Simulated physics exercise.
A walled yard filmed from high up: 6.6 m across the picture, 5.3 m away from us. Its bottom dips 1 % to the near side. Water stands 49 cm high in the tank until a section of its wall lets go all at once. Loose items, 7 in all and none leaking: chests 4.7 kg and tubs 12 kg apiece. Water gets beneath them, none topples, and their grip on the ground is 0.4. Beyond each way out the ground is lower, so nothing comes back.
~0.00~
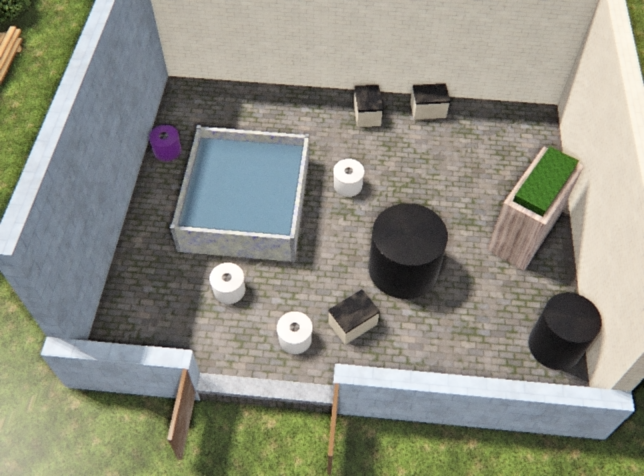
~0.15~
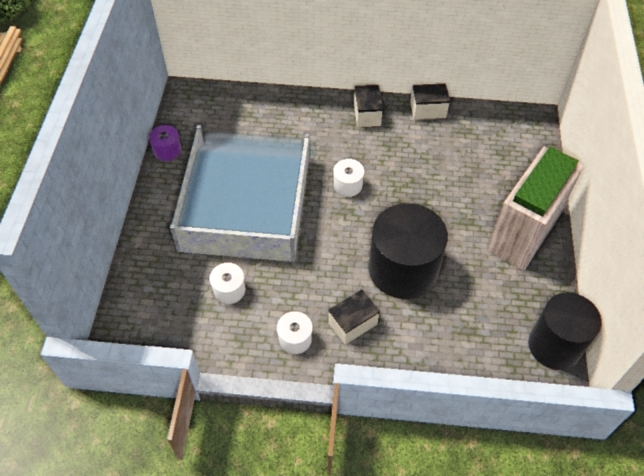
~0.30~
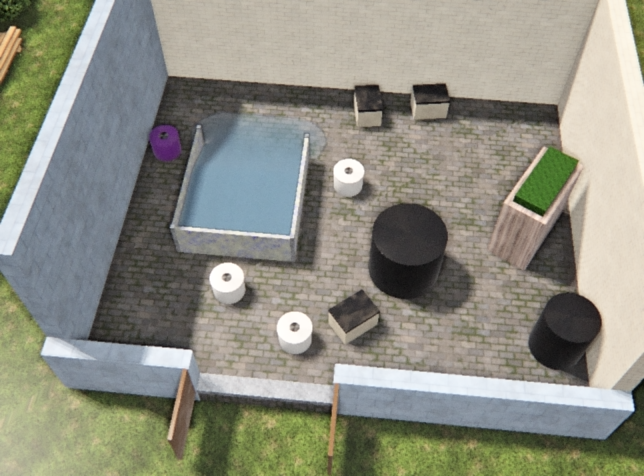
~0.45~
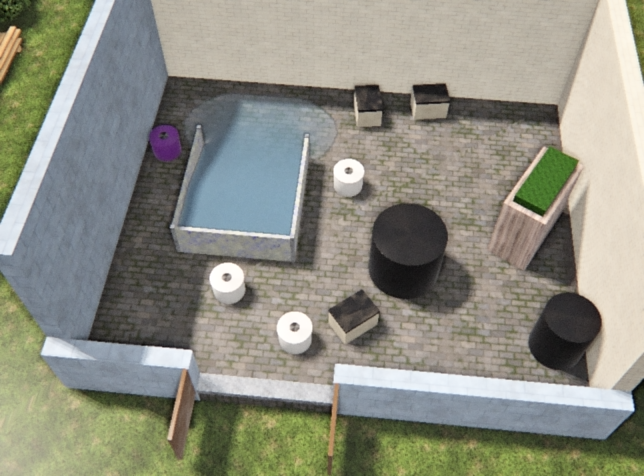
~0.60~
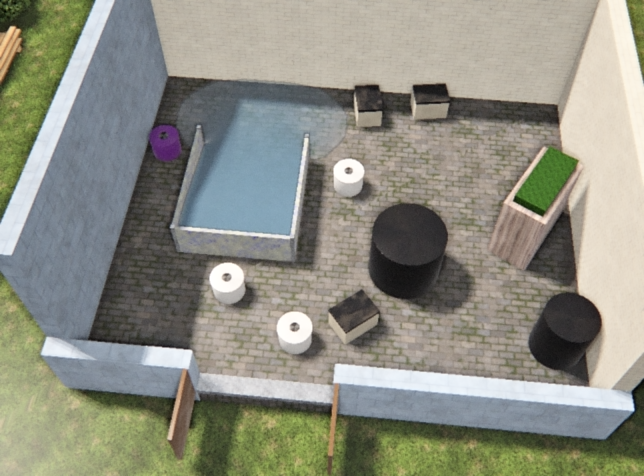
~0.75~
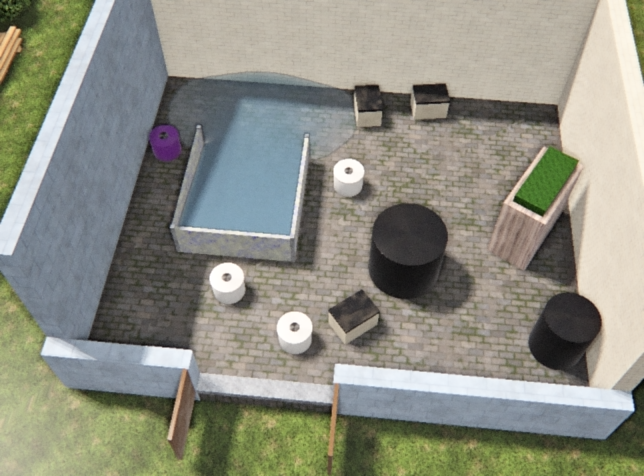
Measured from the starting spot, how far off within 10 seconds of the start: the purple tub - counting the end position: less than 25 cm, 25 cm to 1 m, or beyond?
Purple tub gets carried off.
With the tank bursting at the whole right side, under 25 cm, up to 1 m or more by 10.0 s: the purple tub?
Then the purple tub holds its place.
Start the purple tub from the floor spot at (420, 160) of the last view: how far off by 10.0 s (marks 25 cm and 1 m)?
It moves a short way.
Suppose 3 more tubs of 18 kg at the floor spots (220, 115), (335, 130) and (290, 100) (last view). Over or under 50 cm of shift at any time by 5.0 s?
In turn: Over, past it, past it.
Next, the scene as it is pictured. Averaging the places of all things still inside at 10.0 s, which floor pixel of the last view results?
At about (340, 292).
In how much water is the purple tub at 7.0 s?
About 3 cm.
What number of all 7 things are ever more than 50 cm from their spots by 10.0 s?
That makes 3.
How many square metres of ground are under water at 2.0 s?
Some 10.0 m2.
After 2.0 s the purple tub is near (164, 136), 0.0 m from its start, aground; 0 of 7 are out; 0 afloat.
After 4.5 s the purple tub is near (141, 333), 3.4 m from its start, aground; 0 of 7 are out; 2 afloat.
After 7.0 s the purple tub is near (216, 303), 3.1 m from its start, aground; 0 of 7 are out; 2 afloat.
After 10.0 s the purple tub is near (216, 303), 3.1 m from its start, aground; 0 of 7 are out; 3 afloat.
